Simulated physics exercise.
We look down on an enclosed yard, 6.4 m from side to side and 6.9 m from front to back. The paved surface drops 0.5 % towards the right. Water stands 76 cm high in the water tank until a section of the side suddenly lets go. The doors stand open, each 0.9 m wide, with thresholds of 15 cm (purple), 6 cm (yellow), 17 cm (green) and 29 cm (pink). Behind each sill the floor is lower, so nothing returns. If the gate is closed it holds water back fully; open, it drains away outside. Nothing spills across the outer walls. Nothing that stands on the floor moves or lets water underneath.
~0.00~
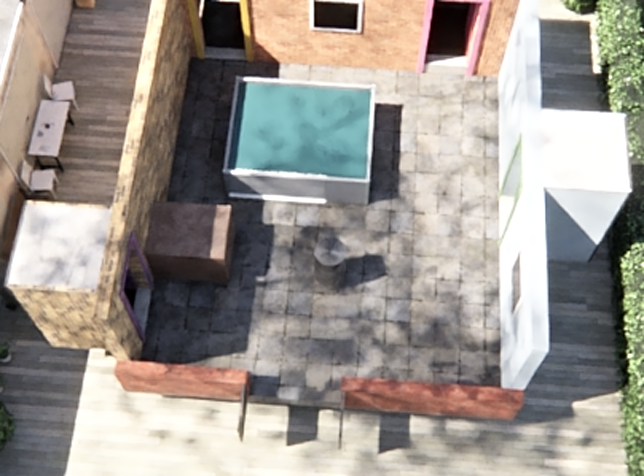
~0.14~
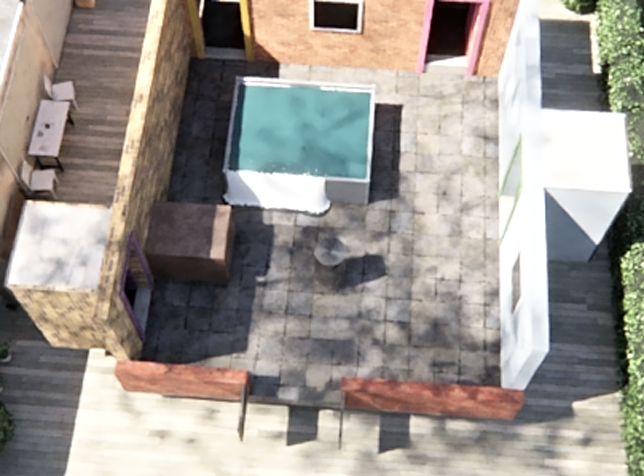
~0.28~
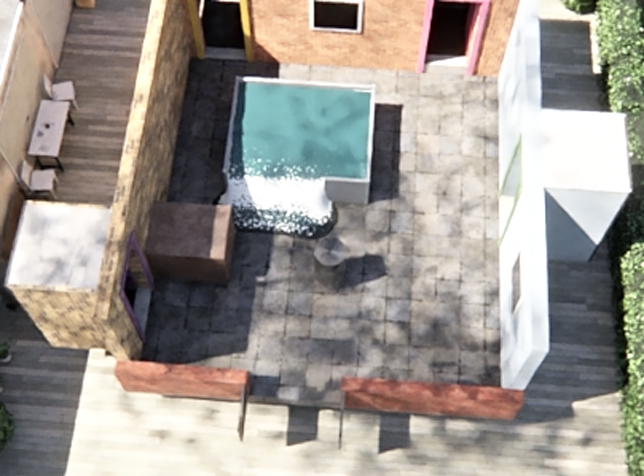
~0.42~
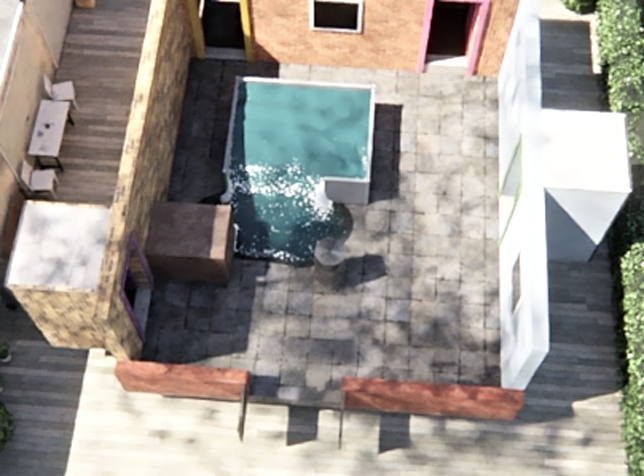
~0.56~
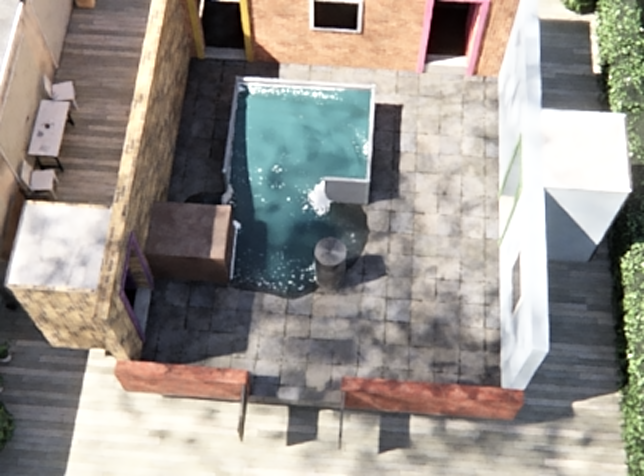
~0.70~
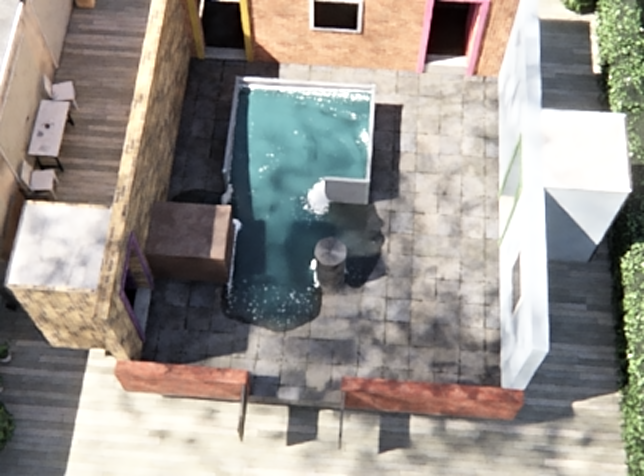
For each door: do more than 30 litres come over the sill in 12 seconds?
Door by door: At the purple door it does not reach the limit; at the yellow door it goes over the limit; at the green door it keeps below the limit; at the pink door it does not reach the limit.
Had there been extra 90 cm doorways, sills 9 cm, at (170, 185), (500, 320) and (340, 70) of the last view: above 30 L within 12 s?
In turn: Above, below, below.
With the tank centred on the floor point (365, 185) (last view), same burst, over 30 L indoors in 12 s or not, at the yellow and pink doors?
Against that limit: Yellow below, pink below.
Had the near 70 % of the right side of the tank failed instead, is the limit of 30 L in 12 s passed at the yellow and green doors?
Against that limit: Yellow past it, green above.
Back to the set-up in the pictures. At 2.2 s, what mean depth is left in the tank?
Roughly 34 cm on average.
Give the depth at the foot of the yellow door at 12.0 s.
About 5.0 cm.
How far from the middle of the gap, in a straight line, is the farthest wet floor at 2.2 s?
Roughly 5.0 m.
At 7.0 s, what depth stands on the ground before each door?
In cm: Purple 8, yellow 10, green 6, pink 1.
After 1.4 s water covers 30 % of the floor and is deepest (50 cm) near (230, 224); purple door not reached, yellow door not reached, green door not reached, pink door not reached.
After 2.2 s water covers 50 % of the floor and is deepest (40 cm) near (139, 374); purple door 4 cm at the sill, 0 L in, yellow door not reached, green door not reached, pink door not reached.
After 3.5 s water covers 55 % of the floor and is deepest (28 cm) near (154, 280); purple door 13 cm at the sill, 0 L in, yellow door 18 cm at the sill, 57 L in, green door 2 cm at the sill, 0 L in, pink door not reached.
After 7.0 s water covers 80 % of the floor and is deepest (16 cm) near (486, 400); purple door 8 cm at the sill, 4 L in, yellow door 10 cm at the sill, 225 L in, green door 6 cm at the sill, 0 L in, pink door 1 cm at the sill, 0 L in.
After 12.0 s water covers 100 % of the floor and is deepest (13 cm) near (495, 93); purple door 4 cm at the sill, 4 L in, yellow door 5 cm at the sill, 239 L in, green door 6 cm at the sill, 0 L in, pink door 10 cm at the sill, 0 L in.
